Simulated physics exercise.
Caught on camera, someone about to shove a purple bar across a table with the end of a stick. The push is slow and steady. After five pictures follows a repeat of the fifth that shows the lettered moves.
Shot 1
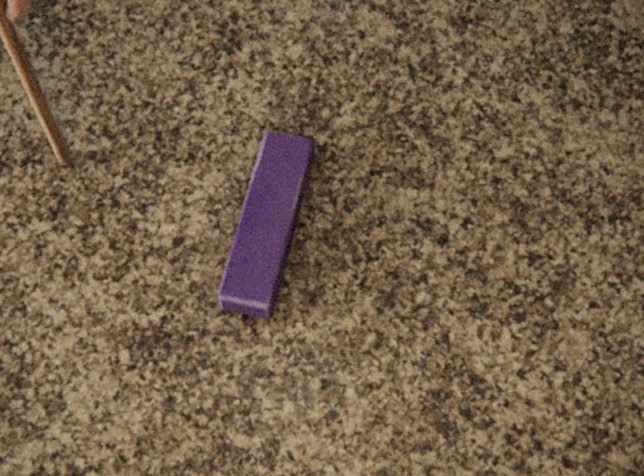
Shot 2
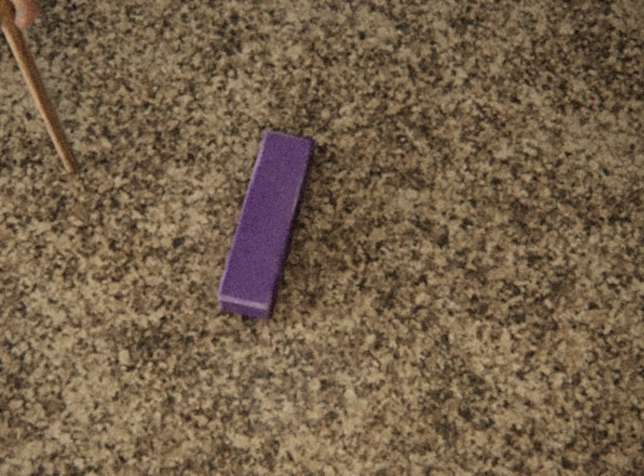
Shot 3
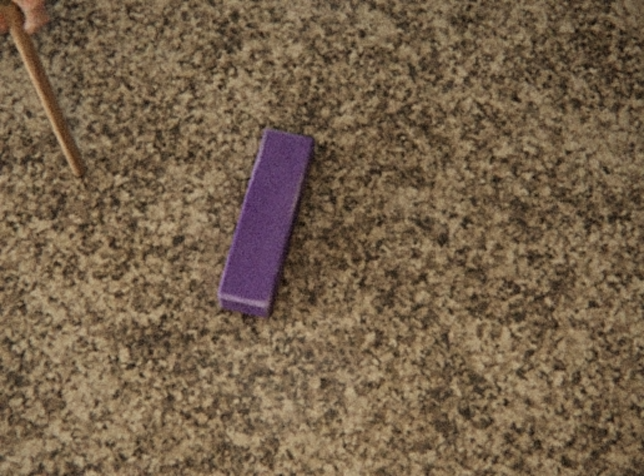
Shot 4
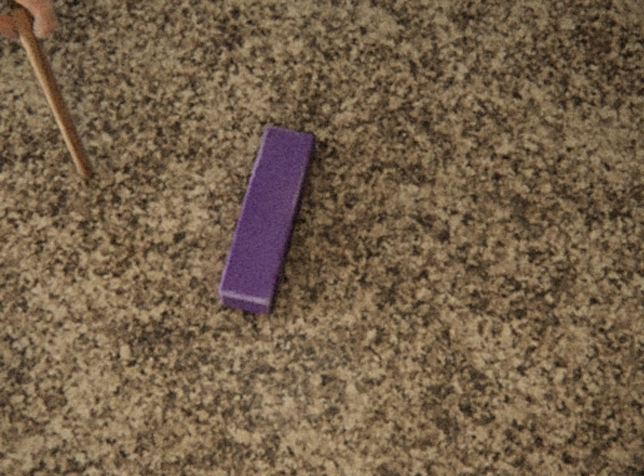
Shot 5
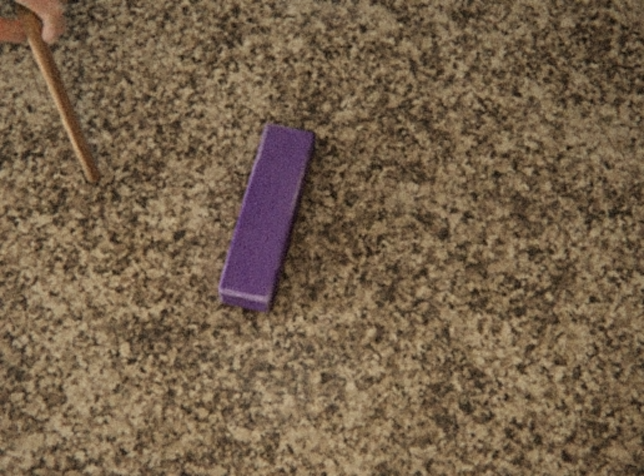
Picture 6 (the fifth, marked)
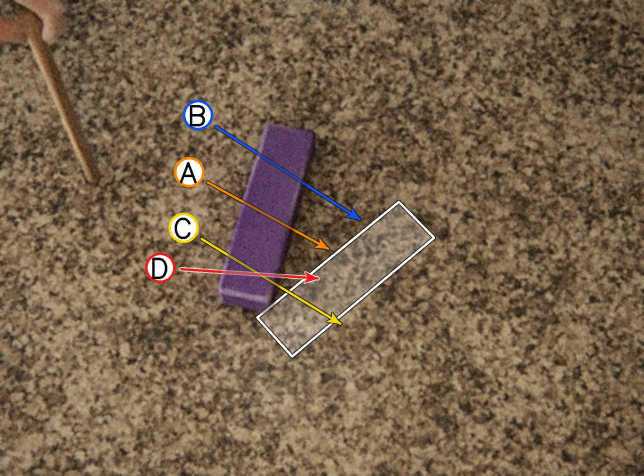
Hand-held wooden stick moving slowly right and slightly down at upper left, while a purple bar lies almost still on a speckled surface.
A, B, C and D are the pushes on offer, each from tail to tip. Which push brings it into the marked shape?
Stroke A puts it in the outline.
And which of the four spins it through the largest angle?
That is B.
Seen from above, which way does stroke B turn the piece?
Clockwise.
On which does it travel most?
Stroke A.
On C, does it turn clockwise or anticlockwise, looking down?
On that stroke, anticlockwise.
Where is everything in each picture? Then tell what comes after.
The first frame shows purple bar (267, 215).
The second frame shows purple bar (266, 215).
The third frame shows purple bar (267, 214).
The fourth frame shows purple bar (268, 211).
The fifth frame shows purple bar (267, 208).
On the copy, A from (208, 182) to (328, 249); B from (216, 126) to (360, 219); C from (202, 239) to (341, 324); D from (181, 269) to (318, 278).
On A. First, foot of the stick (252, 208), piece (278, 213).
Then, foot of the stick (297, 232), piece (319, 242).
Finally, foot of the stick (328, 250), piece (345, 265); it fills the outline.
By contrast, B leaves the piece out of the outline, at (321, 251); C leaves the piece out of the outline, at (319, 213); D leaves the piece out of the outline, at (321, 204).
